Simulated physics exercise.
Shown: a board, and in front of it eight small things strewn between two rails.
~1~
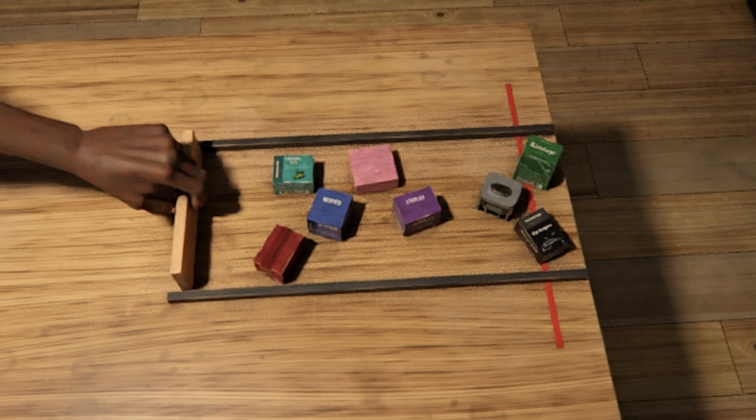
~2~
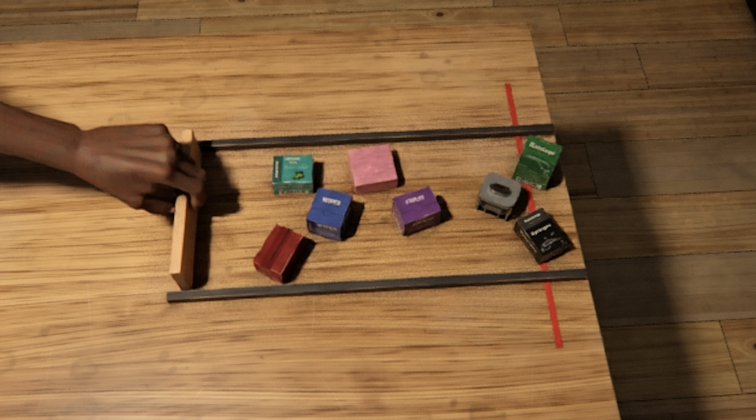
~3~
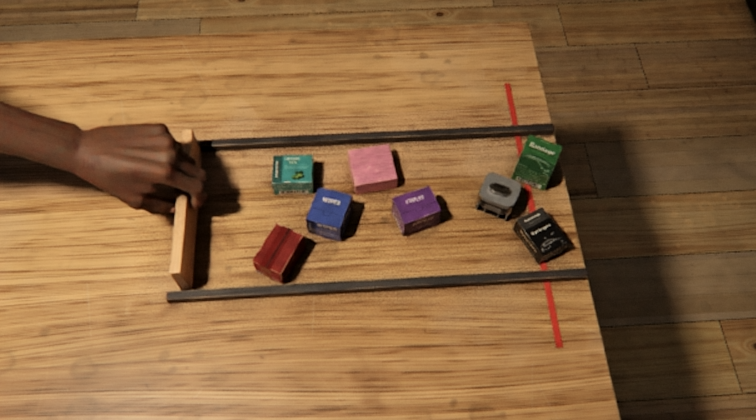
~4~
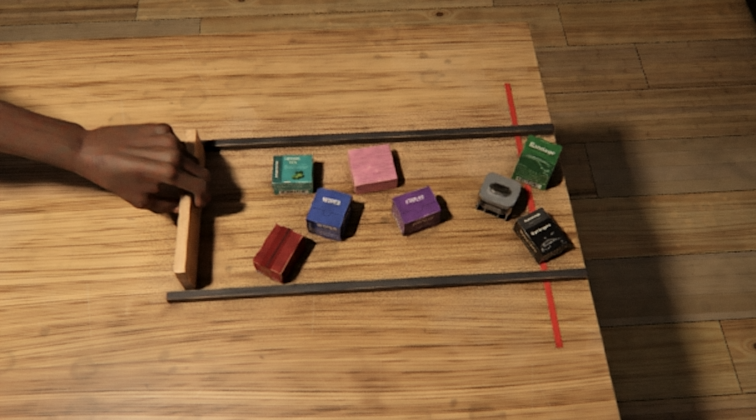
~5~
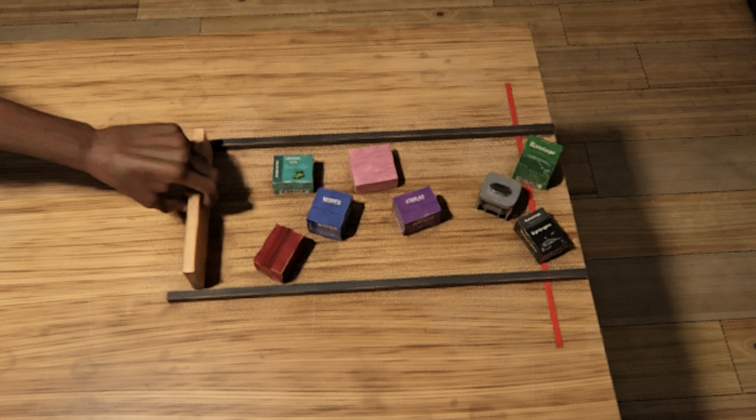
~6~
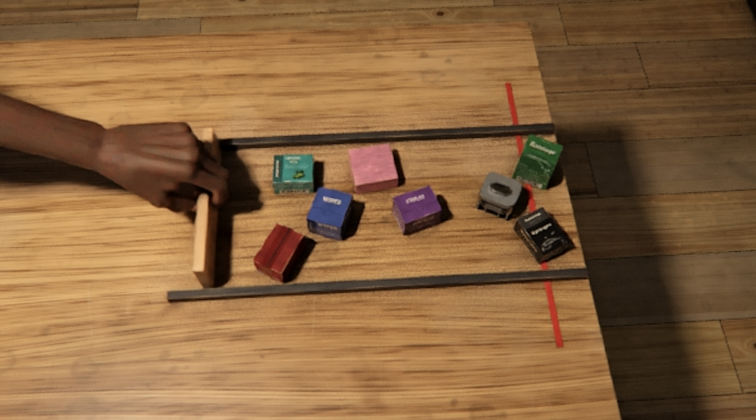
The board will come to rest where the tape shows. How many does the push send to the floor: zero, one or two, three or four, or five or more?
I predict the count lost over the end will be five or higher.
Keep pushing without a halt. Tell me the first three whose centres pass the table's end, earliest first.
Earliest to latest: The green box, the grey case, the black box.
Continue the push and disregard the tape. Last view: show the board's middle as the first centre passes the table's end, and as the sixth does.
Near (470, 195) first, near (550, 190) second.
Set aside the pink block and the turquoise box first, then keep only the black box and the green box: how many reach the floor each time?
Try one: 3; try two: 3.
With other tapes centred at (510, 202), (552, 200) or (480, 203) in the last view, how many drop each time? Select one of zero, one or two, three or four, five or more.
Counting what would fall each time, I get three to four; five or more; one to two.
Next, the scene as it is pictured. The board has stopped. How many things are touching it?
Result: 3 in all.
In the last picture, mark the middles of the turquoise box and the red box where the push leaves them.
Middles: Around (545, 160) and around (559, 243).
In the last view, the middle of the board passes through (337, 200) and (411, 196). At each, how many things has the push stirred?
Respectively 4 and 6.
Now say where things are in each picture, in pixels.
Green box (538, 162); black box (541, 236); grey case (499, 196); board (188, 208); tape (531, 202), in the first picture.
Black box (541, 236); blue box (330, 214), in the second picture.
Grey case (498, 196); pink block (372, 169), in the third picture.
Green box (537, 162); turquoise box (293, 174), in the fourth picture.
Black box (541, 235); red box (280, 253), in the fifth picture.
Green box (537, 162); black box (541, 235); grey case (499, 196); board (208, 206); tape (531, 201), in the sixth picture.
Soon after, none off yet; green box at rest near (537, 162); black box at rest near (541, 235); grey case at rest near (499, 196).
Then, none off yet; green box moved about its own width near (571, 154); black box moved about its own width near (572, 242); grey case moved well along near (574, 190).
By the end, the number that fall off is five or more; fallen, pink block, purple box, grey case, black box and green box.
